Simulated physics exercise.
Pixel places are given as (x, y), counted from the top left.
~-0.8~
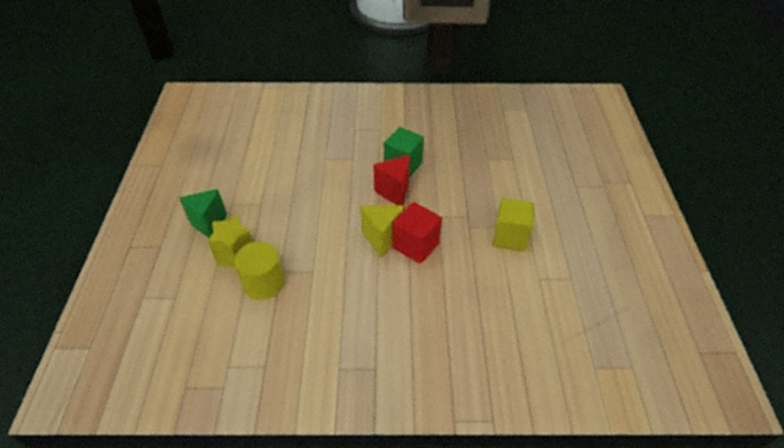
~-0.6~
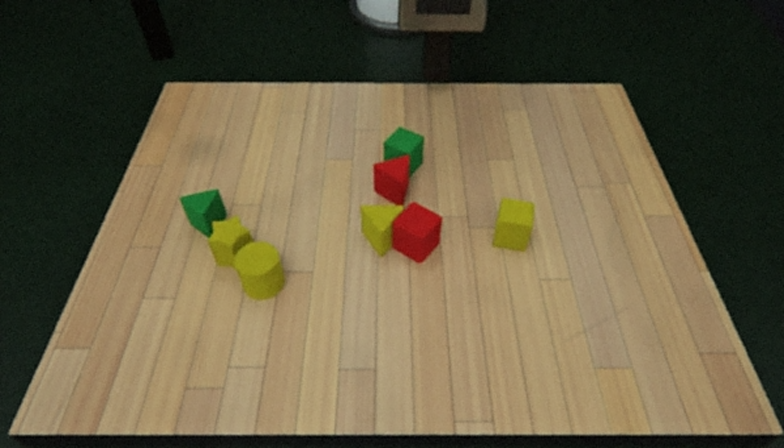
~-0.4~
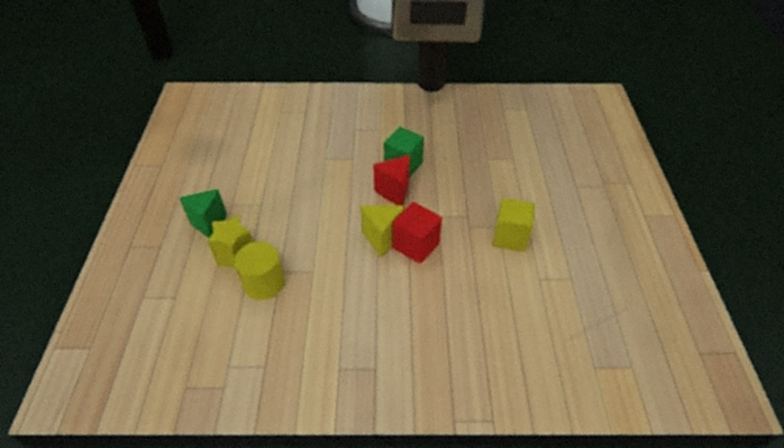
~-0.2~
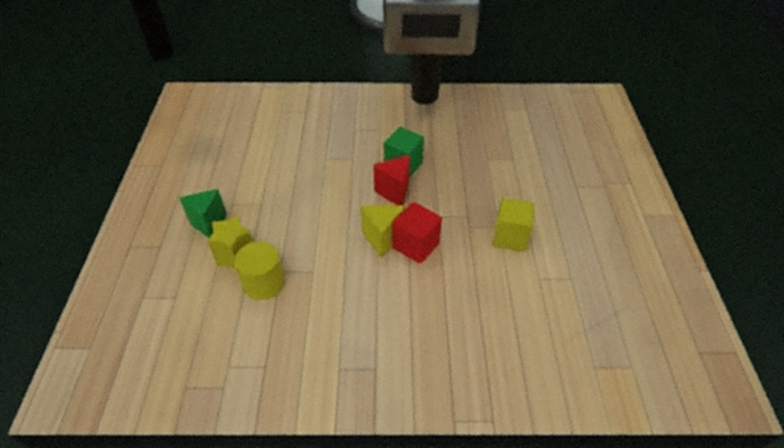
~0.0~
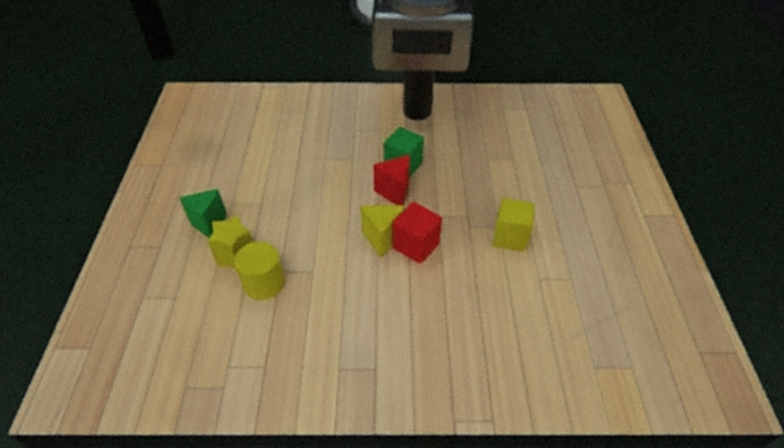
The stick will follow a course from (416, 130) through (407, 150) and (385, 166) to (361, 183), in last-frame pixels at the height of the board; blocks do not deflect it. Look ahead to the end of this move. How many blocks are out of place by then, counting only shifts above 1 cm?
Two blocks, no more.
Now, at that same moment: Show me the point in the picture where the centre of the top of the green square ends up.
I expect it at (376, 177).
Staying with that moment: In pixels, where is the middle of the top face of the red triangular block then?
The centre of its top face lies at (396, 193).
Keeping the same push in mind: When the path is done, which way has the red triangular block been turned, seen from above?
From the top, the block rotates counterclockwise.
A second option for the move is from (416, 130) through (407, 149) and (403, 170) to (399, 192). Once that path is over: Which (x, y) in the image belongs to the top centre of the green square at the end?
(395, 189)
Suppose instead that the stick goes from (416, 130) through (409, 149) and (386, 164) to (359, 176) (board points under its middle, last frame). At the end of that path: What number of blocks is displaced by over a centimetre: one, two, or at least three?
My forecast: 2.
What follows on the original path. One third of the way, stick at (407, 133); green square at (402, 144), turned 15° anticlockwise.
Two thirds of the way, stick at (383, 150); red triangular block at (396, 182); green square at (390, 162), turned 55° anticlockwise.
At the end, stick at (360, 165); yellow triangular block in place; red triangular block at (396, 193), turned 30° anticlockwise; green square at (376, 177), turned 85° anticlockwise; red square at (421, 221).
